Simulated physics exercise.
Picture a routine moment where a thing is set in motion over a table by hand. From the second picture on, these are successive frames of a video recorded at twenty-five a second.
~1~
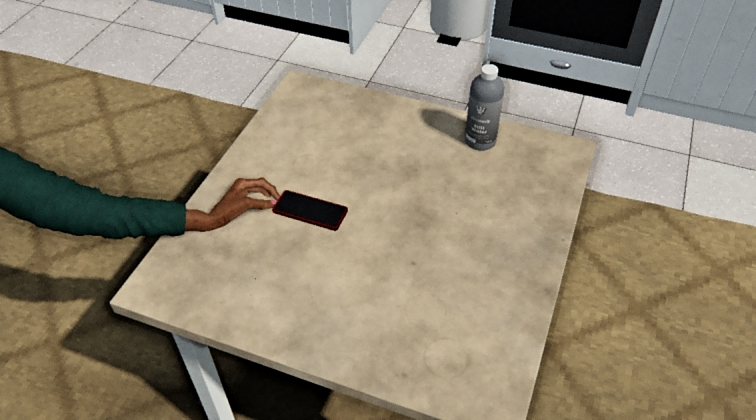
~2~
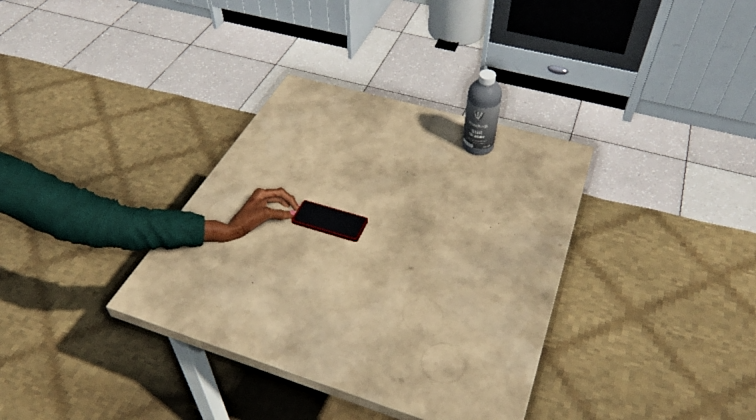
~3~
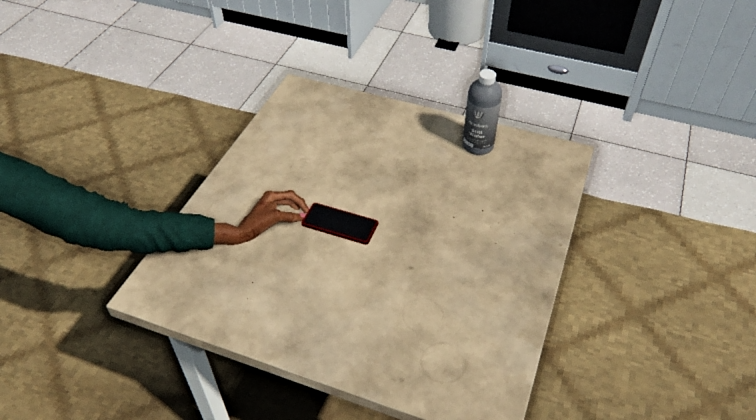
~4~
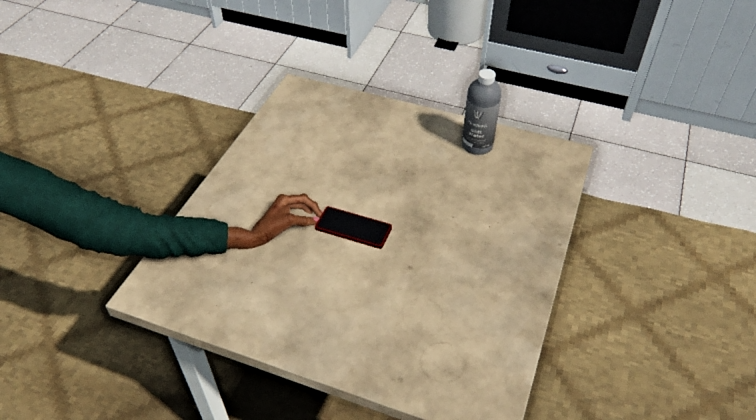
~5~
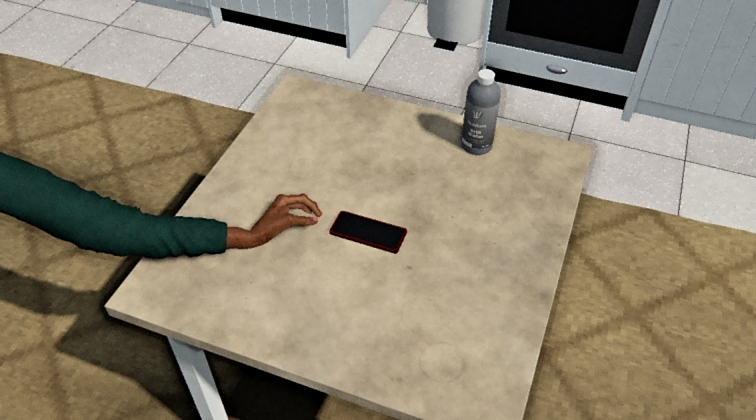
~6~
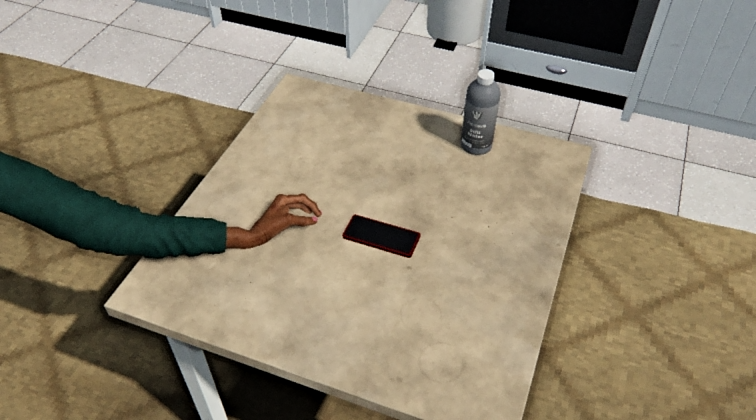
A red-edged black phone slid to the right and slightly toward the viewer across the table as a hand pushed it, then the hand stayed still while the phone slid on a little farther.
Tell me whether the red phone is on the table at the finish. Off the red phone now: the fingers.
At the finish the red phone is on the table.
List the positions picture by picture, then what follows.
Under the hand; red phone (310, 210), in the first frame.
Under the hand; red phone (330, 221), in the second frame.
Under the hand; red phone (340, 223), in the third frame.
Red phone (354, 227), in the fourth frame.
Red phone (368, 232) displaced a little, in the fifth frame.
Red phone (382, 236) displaced a little, in the sixth frame.
Then, 0.10 s past the last view, red phone displaced about its own width near (407, 243).
Then, 0.20 s past the last view, red phone displaced about its own width near (419, 247).
Finally, moved from the start, red phone. Final places as the last picture's camera would see them, red phone near (420, 247).
